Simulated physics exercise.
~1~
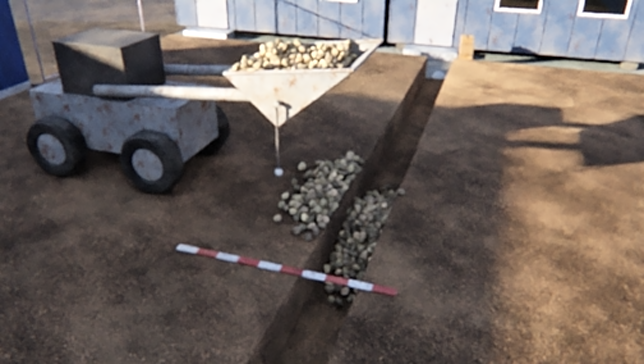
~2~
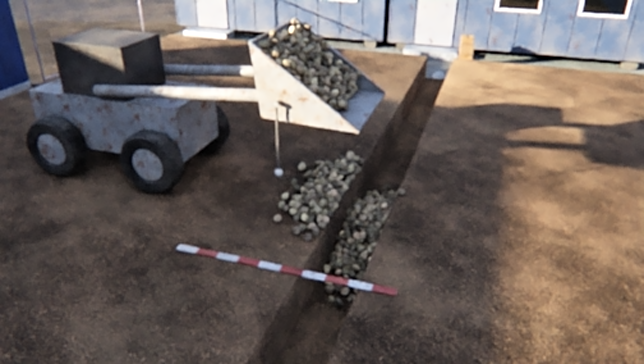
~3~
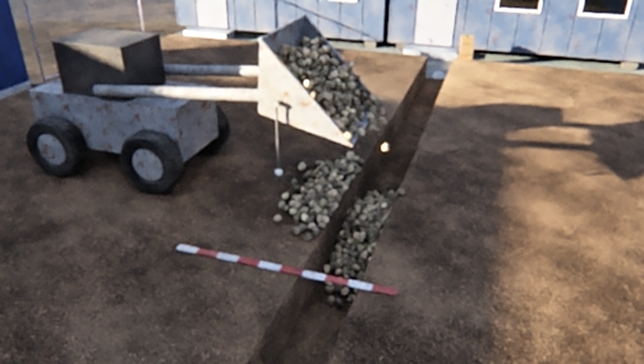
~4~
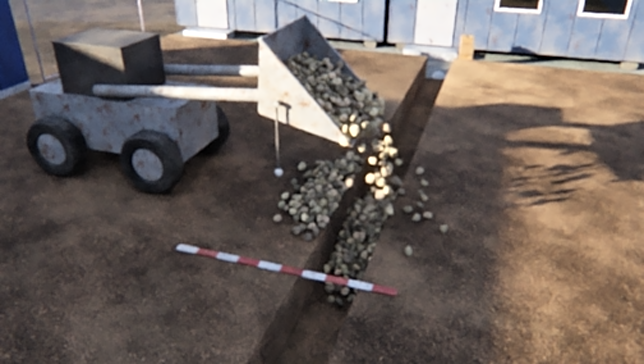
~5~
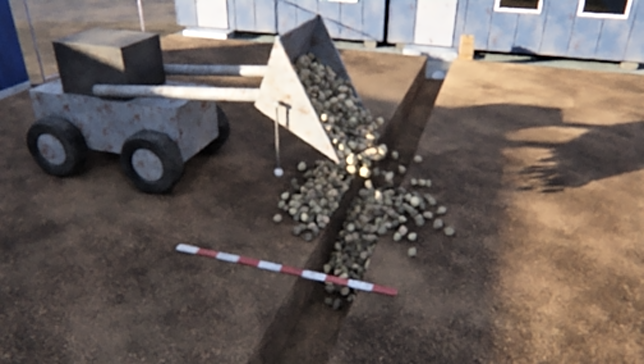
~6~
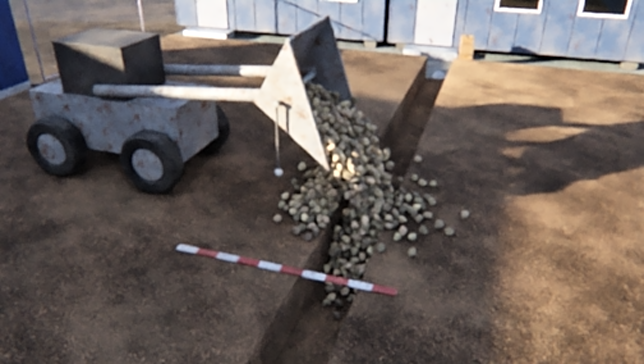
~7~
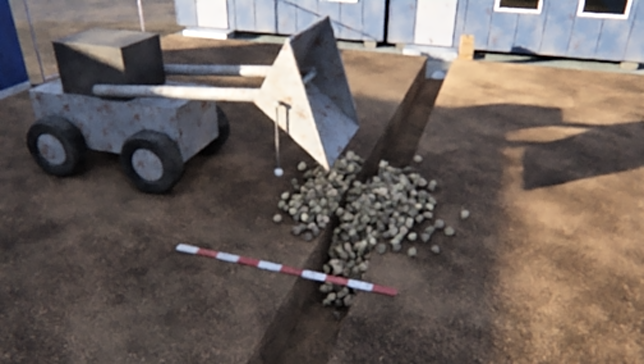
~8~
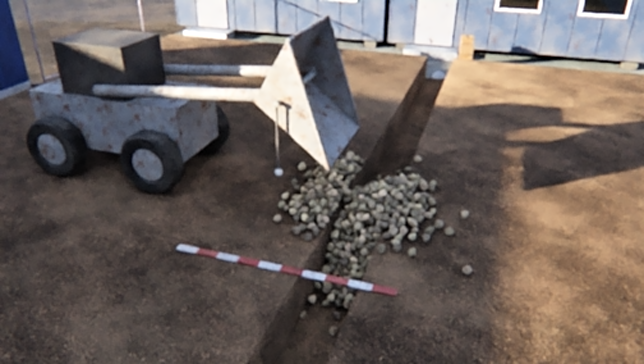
Loader bucket tipping forward in stages, spilling pale stones into a narrow trench until empty, some scattering on the far side.
